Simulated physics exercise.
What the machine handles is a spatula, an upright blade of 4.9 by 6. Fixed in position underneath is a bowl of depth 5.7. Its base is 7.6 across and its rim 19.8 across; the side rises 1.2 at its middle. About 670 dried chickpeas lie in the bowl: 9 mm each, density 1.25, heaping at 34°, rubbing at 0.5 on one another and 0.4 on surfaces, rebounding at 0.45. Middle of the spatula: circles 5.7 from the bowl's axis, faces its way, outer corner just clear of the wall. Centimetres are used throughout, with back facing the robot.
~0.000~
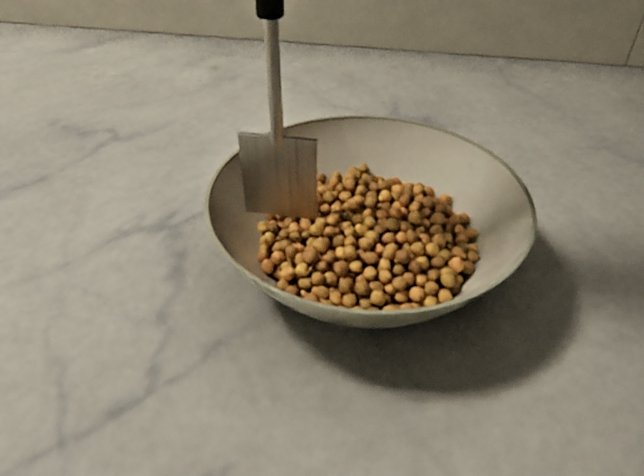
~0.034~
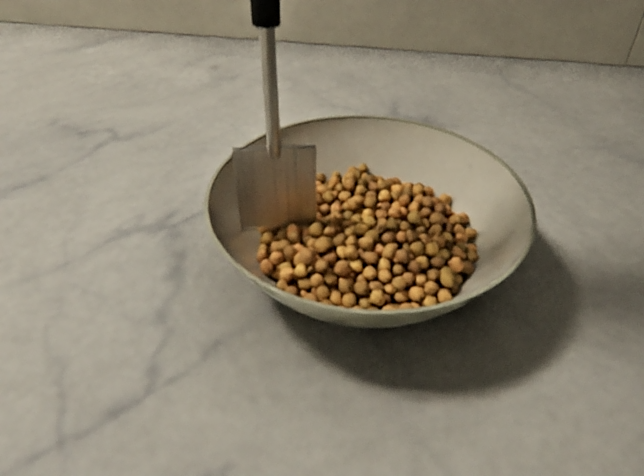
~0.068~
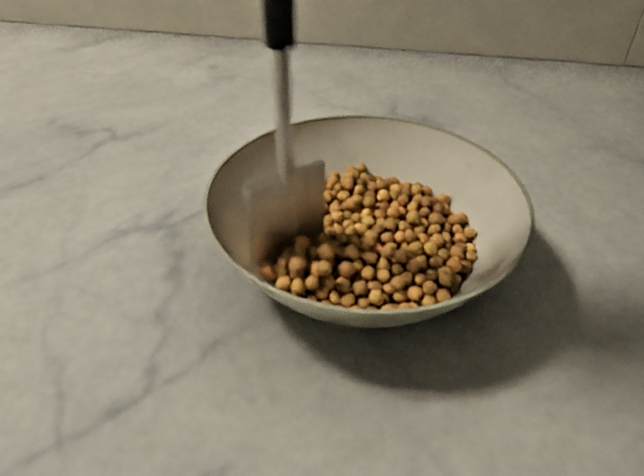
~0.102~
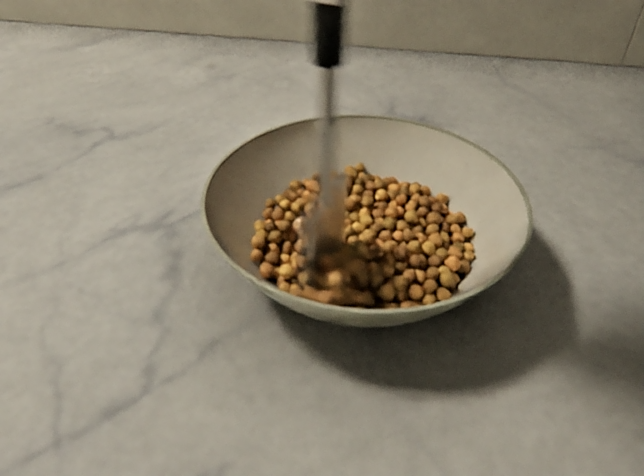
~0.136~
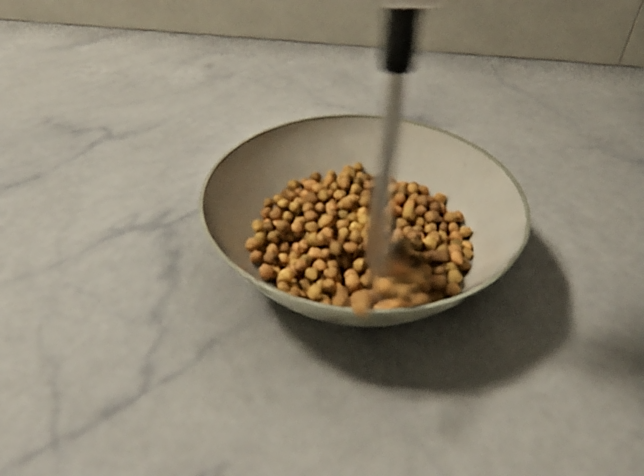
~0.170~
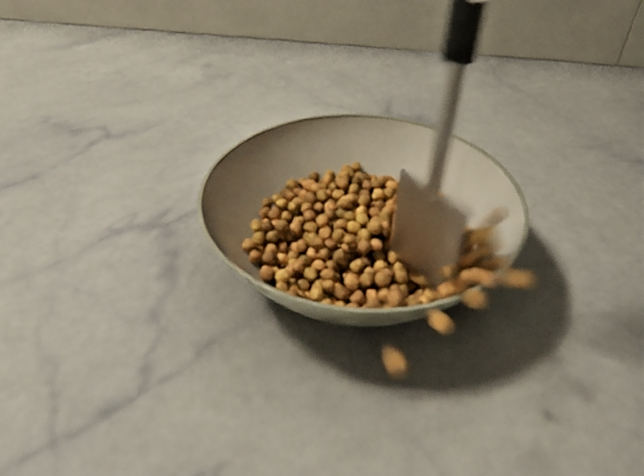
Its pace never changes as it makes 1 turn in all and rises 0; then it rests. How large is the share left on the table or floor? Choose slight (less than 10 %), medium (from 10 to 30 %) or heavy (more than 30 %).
The share is medium.
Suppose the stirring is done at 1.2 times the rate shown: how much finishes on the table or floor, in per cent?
It would come to around 15 percent.
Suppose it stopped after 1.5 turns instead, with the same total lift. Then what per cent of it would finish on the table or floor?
Close to 20 in a hundred.
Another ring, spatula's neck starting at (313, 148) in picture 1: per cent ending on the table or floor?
About 20 per cent.
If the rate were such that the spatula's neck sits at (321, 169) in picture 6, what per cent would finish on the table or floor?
About 5 per cent.
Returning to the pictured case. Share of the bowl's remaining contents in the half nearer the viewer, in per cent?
Near 50 per cent of what stays in the bowl.
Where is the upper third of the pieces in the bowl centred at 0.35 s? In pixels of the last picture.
Roughly pixel (328, 195).
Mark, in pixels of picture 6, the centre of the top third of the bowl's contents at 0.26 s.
About (386, 197).
After 0.26 s, 218° round, highest piece 13 above the table; 639 in the bowl, 1 on the table or floor, 27 in flight or on the tool.
After 0.35 s, 301° round, highest piece 11 above the table; 613 in the bowl, 29 on the table or floor, 25 in flight or on the tool.
After 0.60 s, 0° round, highest piece 5 above the table; 572 in the bowl, 95 on the table or floor.
After 1.30 s, 0° round, highest piece 5 above the table; 572 in the bowl, 95 on the table or floor.
In the end, 572 in the bowl, 95 on the table or floor. That is 14 % on the table or floor.
